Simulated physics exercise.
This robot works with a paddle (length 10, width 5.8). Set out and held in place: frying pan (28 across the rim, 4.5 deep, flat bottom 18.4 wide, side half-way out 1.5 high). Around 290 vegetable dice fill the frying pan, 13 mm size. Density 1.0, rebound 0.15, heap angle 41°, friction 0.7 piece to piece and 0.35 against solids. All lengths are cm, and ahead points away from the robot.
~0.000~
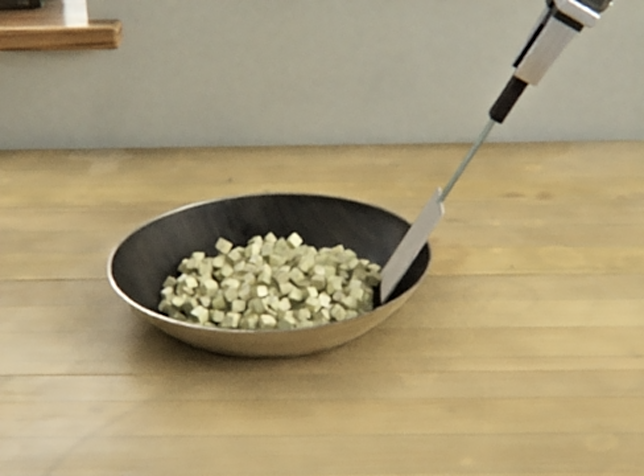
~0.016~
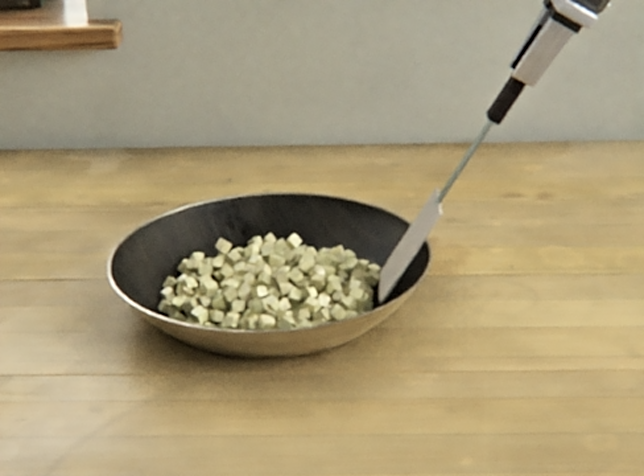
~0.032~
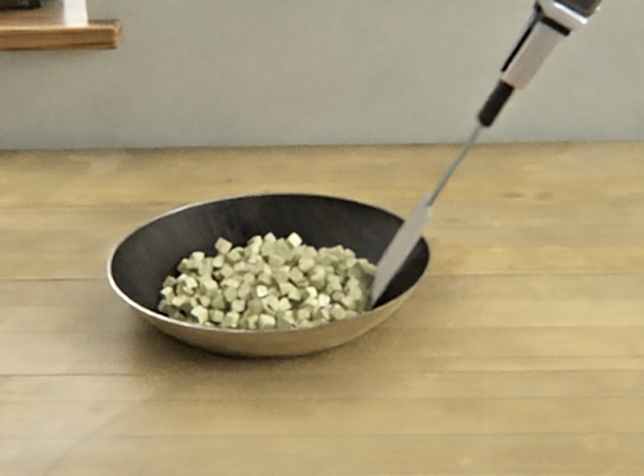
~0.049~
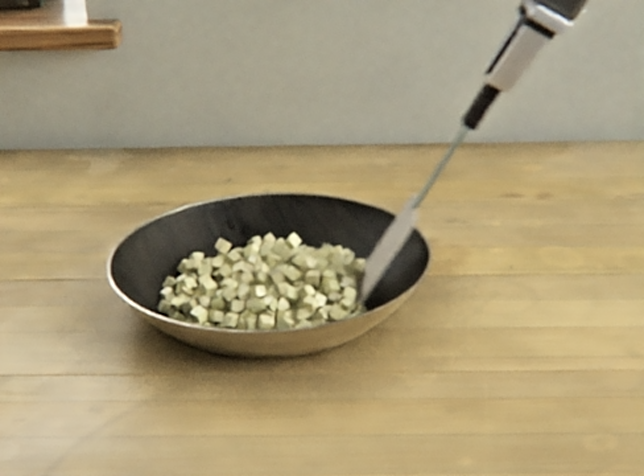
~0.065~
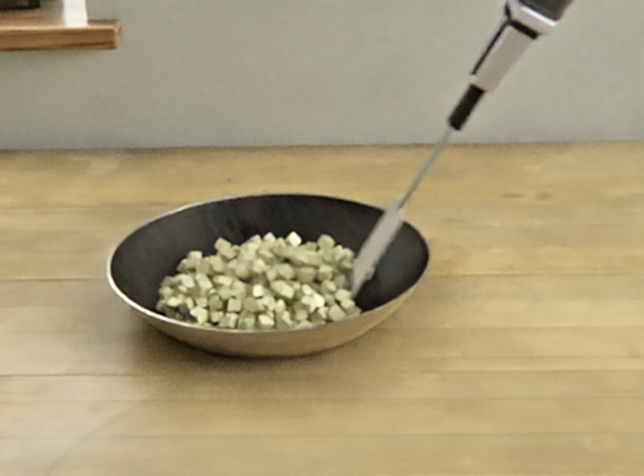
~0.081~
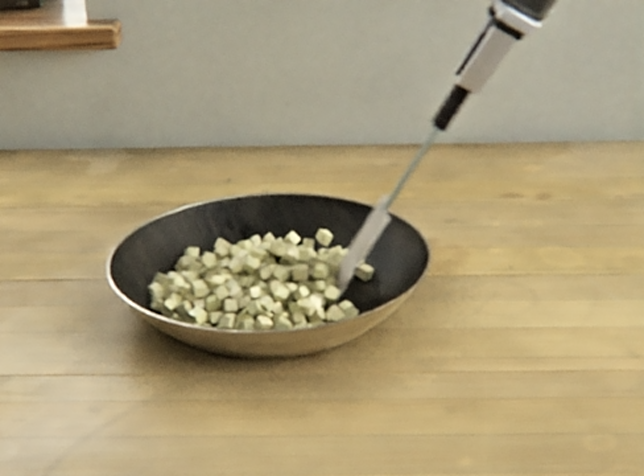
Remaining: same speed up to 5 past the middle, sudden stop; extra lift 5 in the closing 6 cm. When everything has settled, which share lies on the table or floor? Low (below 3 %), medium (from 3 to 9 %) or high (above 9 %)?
On the table or floor the share is low, below 3 %.
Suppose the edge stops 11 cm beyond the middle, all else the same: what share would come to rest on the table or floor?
In that case some 15 per cent.
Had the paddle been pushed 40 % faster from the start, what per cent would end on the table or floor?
In that case some 5 per cent.
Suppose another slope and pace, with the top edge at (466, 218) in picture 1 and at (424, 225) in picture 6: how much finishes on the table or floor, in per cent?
Some 0 per cent.
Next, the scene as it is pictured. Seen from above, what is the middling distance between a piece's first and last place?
About 3 cm.
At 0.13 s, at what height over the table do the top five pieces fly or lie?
Roughly 4 cm.
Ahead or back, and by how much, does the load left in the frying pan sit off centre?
Roughly 3.5 cm ahead.
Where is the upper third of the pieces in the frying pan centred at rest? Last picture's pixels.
Near (182, 274).
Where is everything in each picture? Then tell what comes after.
Paddle top edge at (441, 200), sloping 59°; upper third of the load around (270, 278), from x 165 to 375, top at y 240; 286 in the frying pan, in the first picture.
Paddle top edge at (439, 200), sloping 59°; upper third of the load around (269, 278), from x 165 to 375, top at y 240, in the second picture.
Paddle top edge at (429, 204), sloping 59°; upper third of the load around (269, 277), from x 165 to 370, top at y 240, in the third picture.
Paddle top edge at (415, 206), sloping 59°; upper third of the load around (277, 277), from x 165 to 365, top at y 240, in the fourth picture.
Paddle top edge at (401, 206), sloping 59°; upper third of the load around (268, 273), from x 165 to 365, top at y 240, in the fifth picture.
Paddle top edge at (386, 207), sloping 59°; upper third of the load around (262, 272), from x 155 to 365, top at y 235; 286 in the frying pan, in the sixth picture.
After 0.13 s, sloping 59°, highest piece 5 above the table; 286 in the frying pan.
After 0.17 s, sloping 59°, highest piece 6 above the table; 286 in the frying pan.
After 0.39 s, sloping 59°, highest piece 5 above the table; 284 in the frying pan, 1 on the table or floor, 1 on the blade or in flight.
After 1.44 s, sloping 59°, highest piece 5 above the table; 284 in the frying pan, 2 on the table or floor.
At rest, 284 in the frying pan, 2 on the table or floor. That is 1 % on the table or floor.
